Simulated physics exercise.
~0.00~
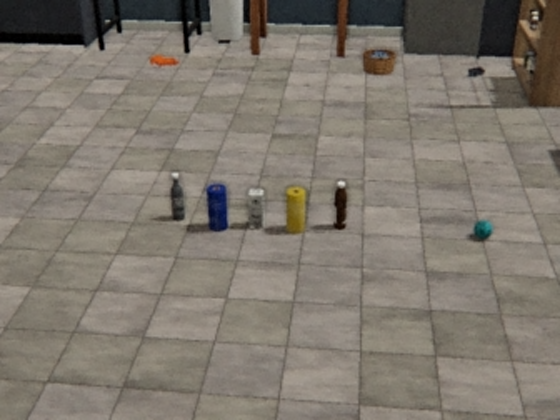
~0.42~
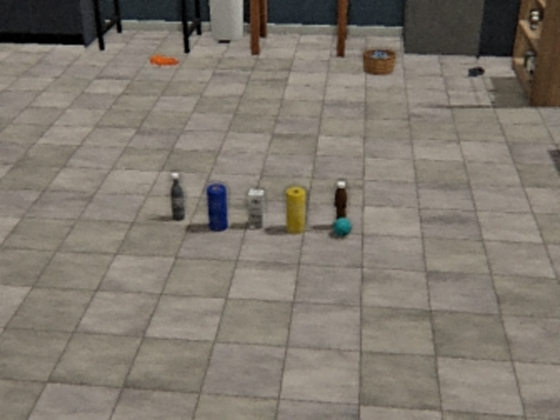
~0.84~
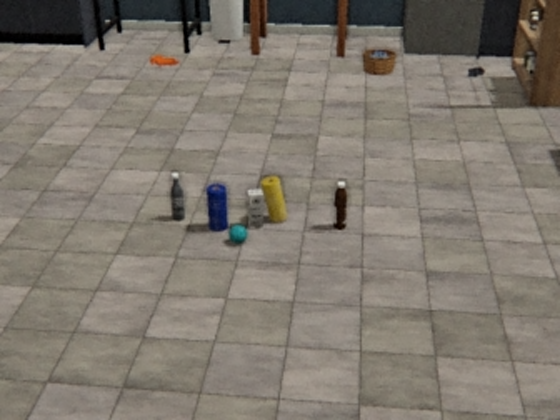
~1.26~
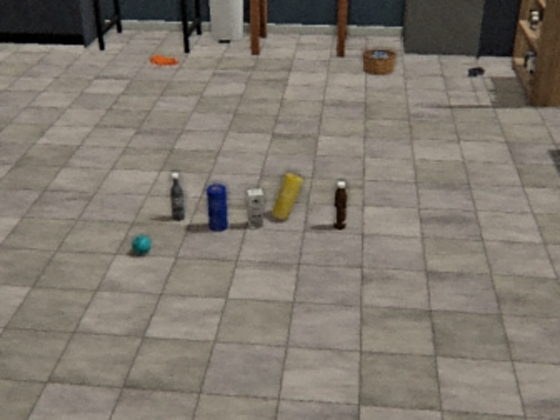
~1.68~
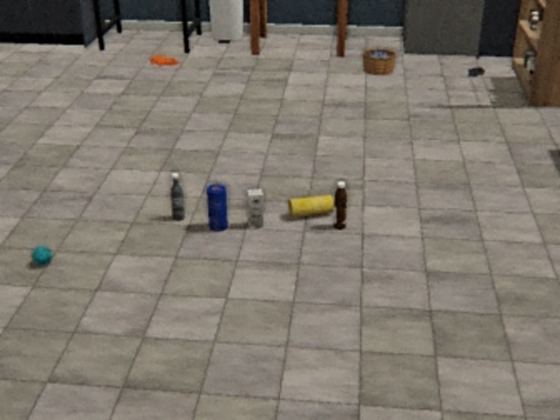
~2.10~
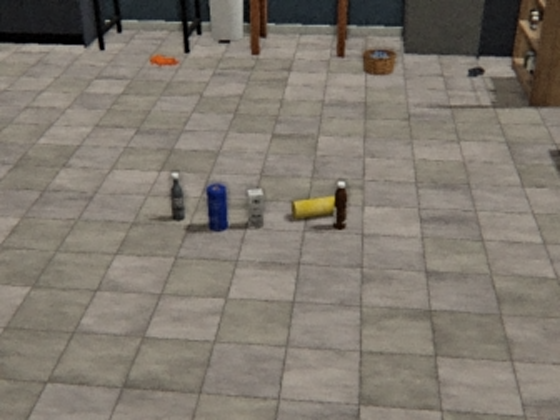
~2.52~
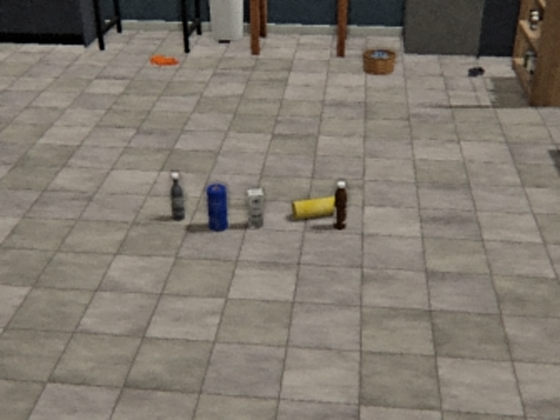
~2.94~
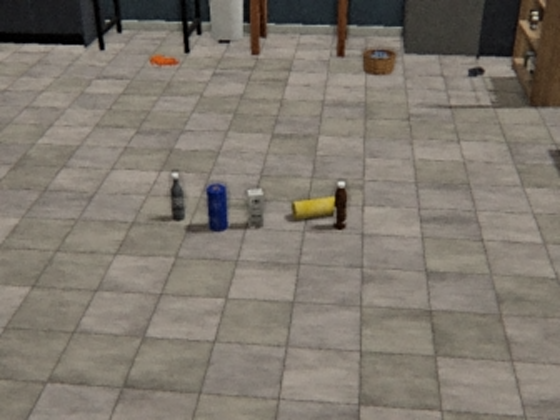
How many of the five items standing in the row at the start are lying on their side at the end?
Only one of them, the yellow roll, is lying on its side at the end.
